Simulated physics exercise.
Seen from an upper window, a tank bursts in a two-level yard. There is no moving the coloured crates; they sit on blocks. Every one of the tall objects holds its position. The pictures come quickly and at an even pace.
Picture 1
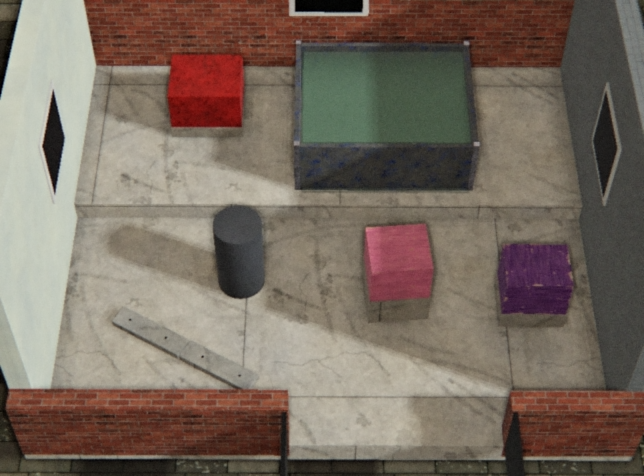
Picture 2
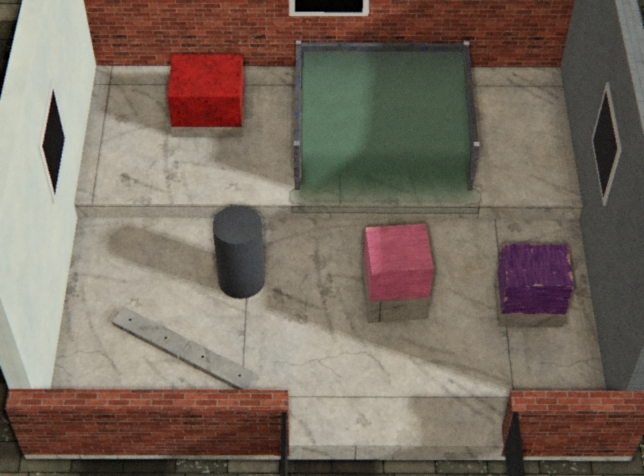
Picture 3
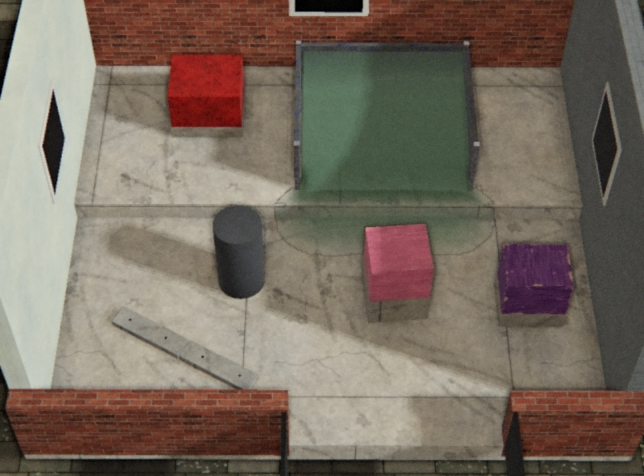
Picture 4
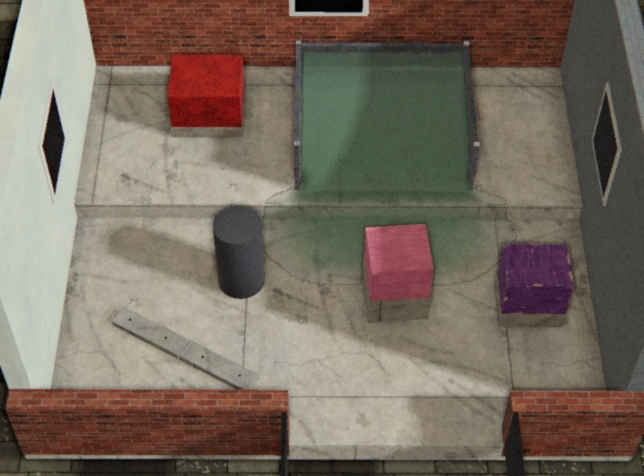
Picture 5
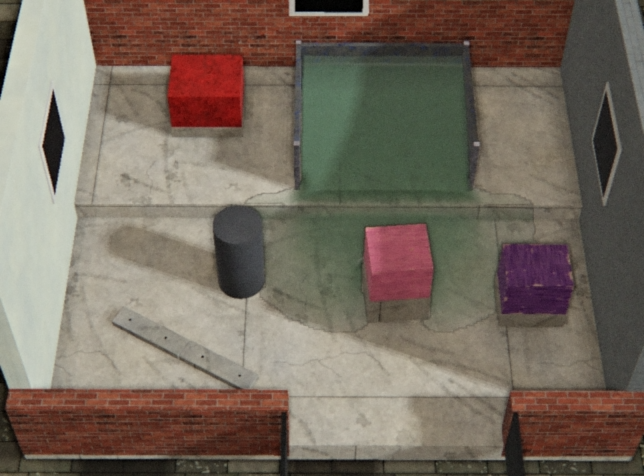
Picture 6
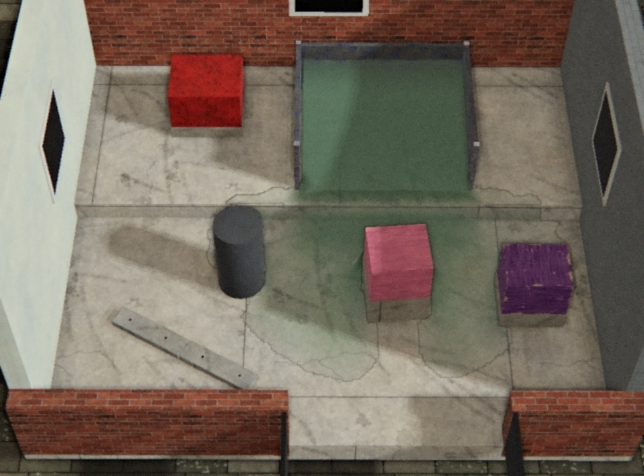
To begin with, a tank of green water stands whole on the upper level of a walled yard, above pink and purple crates and a dark cylinder. Its front opens and water pours onto the lower level, spreading around the pink crate and then farther toward the front wall.
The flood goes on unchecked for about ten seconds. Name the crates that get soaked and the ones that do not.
The pink crate gets soaked; the red crate does not get soaked; the purple crate gets soaked.
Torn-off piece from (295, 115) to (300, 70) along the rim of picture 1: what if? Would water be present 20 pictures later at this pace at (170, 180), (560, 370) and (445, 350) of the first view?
Okay, the first is waterlogged, the next is left untouched, and the last is left untouched.
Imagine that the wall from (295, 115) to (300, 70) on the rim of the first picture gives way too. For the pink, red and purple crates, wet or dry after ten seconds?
Result: Pink crate is left untouched, red crate gets overtopped, purple crate is left untouched.
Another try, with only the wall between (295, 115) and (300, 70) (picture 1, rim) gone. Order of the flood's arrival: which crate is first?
My pick is the red crate.
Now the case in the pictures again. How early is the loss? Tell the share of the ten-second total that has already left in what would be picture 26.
I'd put it at 40 per cent.
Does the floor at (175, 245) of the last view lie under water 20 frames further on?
Answer: Flooding.
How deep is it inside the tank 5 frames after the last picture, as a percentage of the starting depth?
Estimate: Close to 42 %.
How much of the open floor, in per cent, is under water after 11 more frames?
Some 55 per cent.
A moment on, water covers 35 % of the floor; the pink crate water round its plinth, the red crate not reached, the purple crate water round its plinth.
Next, water covers 55 % of the floor; the pink crate water round its plinth, the red crate not reached, the purple crate water round its plinth.
Then, water covers 60 % of the floor; the pink crate water round its plinth, the red crate not reached, the purple crate water round its plinth.
Later, water covers 60 % of the floor; the pink crate water round its plinth, the red crate not reached, the purple crate water round its plinth.
In the end, water covers 60 % of the floor; the pink crate was topped, the red crate stayed above the water, the purple crate was topped.
